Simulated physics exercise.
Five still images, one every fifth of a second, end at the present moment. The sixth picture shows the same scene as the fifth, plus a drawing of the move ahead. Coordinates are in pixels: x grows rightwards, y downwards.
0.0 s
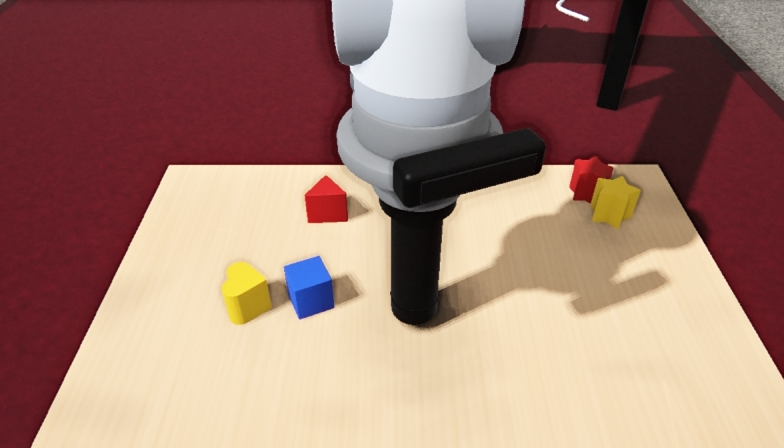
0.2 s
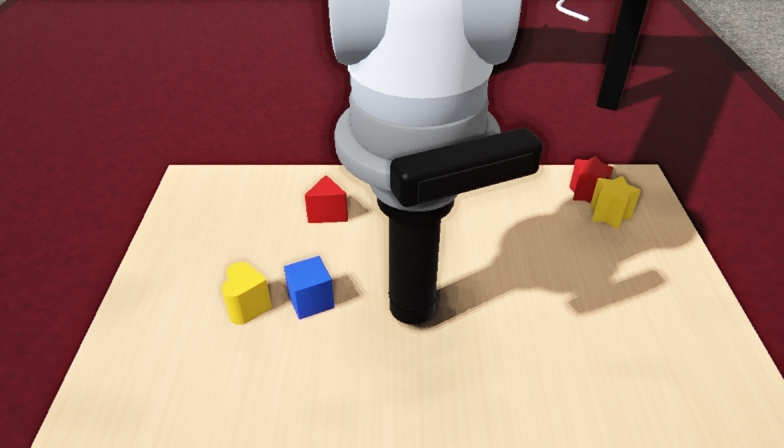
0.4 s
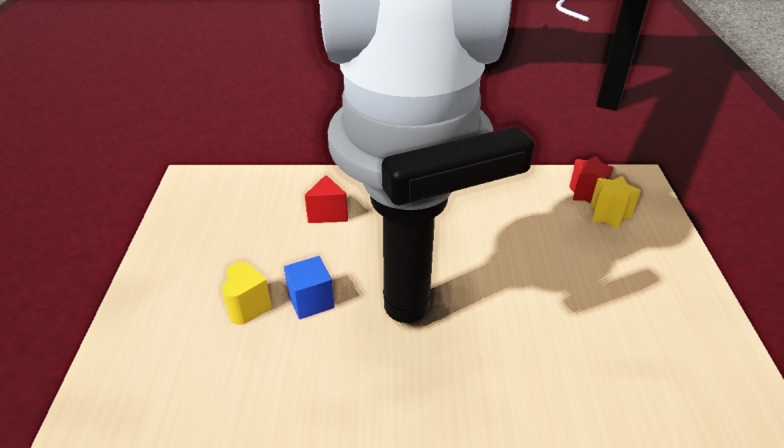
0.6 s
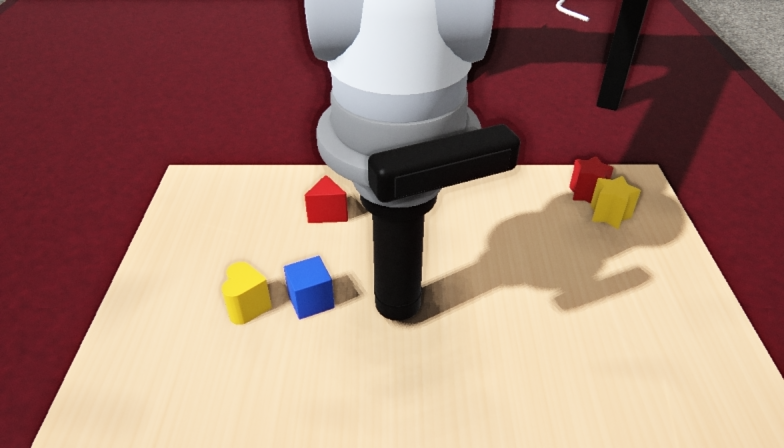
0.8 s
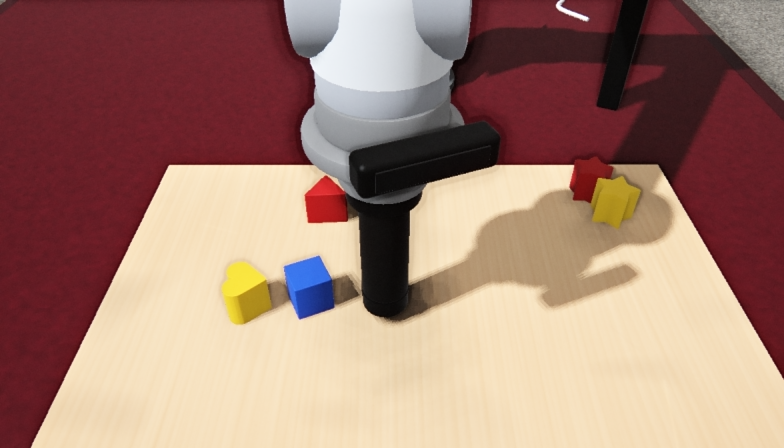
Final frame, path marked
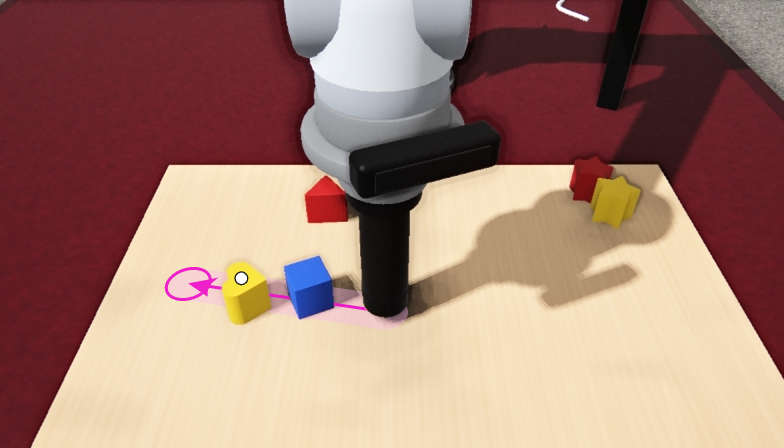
A robot arm holding a black bar upright over a wooden table moved slightly left, a little closer to a blue cube and a yellow heart block, while all the blocks stayed still.
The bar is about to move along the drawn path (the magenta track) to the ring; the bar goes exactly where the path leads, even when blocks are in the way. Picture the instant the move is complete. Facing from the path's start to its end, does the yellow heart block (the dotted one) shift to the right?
Final answer: No.
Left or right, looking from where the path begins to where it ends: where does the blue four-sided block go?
To the path's right.
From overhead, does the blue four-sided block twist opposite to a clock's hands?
That would be a no.
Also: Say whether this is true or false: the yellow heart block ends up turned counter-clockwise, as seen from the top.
That claim is true.
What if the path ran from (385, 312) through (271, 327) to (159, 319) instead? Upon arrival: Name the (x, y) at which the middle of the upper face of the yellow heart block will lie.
For the centre of its top, I'd go with (202, 263).
The line goes from (385, 312) to (188, 284); the dot is on the yellow heart block.
What follows on the original path. One third of the way, bar at (316, 292); yellow heart block at (226, 278); blue four-sided block at (270, 264).
Two thirds of the way, bar at (250, 282); yellow heart block at (196, 275), turned 85° anticlockwise; blue four-sided block at (220, 245), turned 60° clockwise.
At the end, bar at (185, 273); yellow heart block at (157, 282), turned 120° anticlockwise; blue four-sided block at (187, 227), turned 115° clockwise.
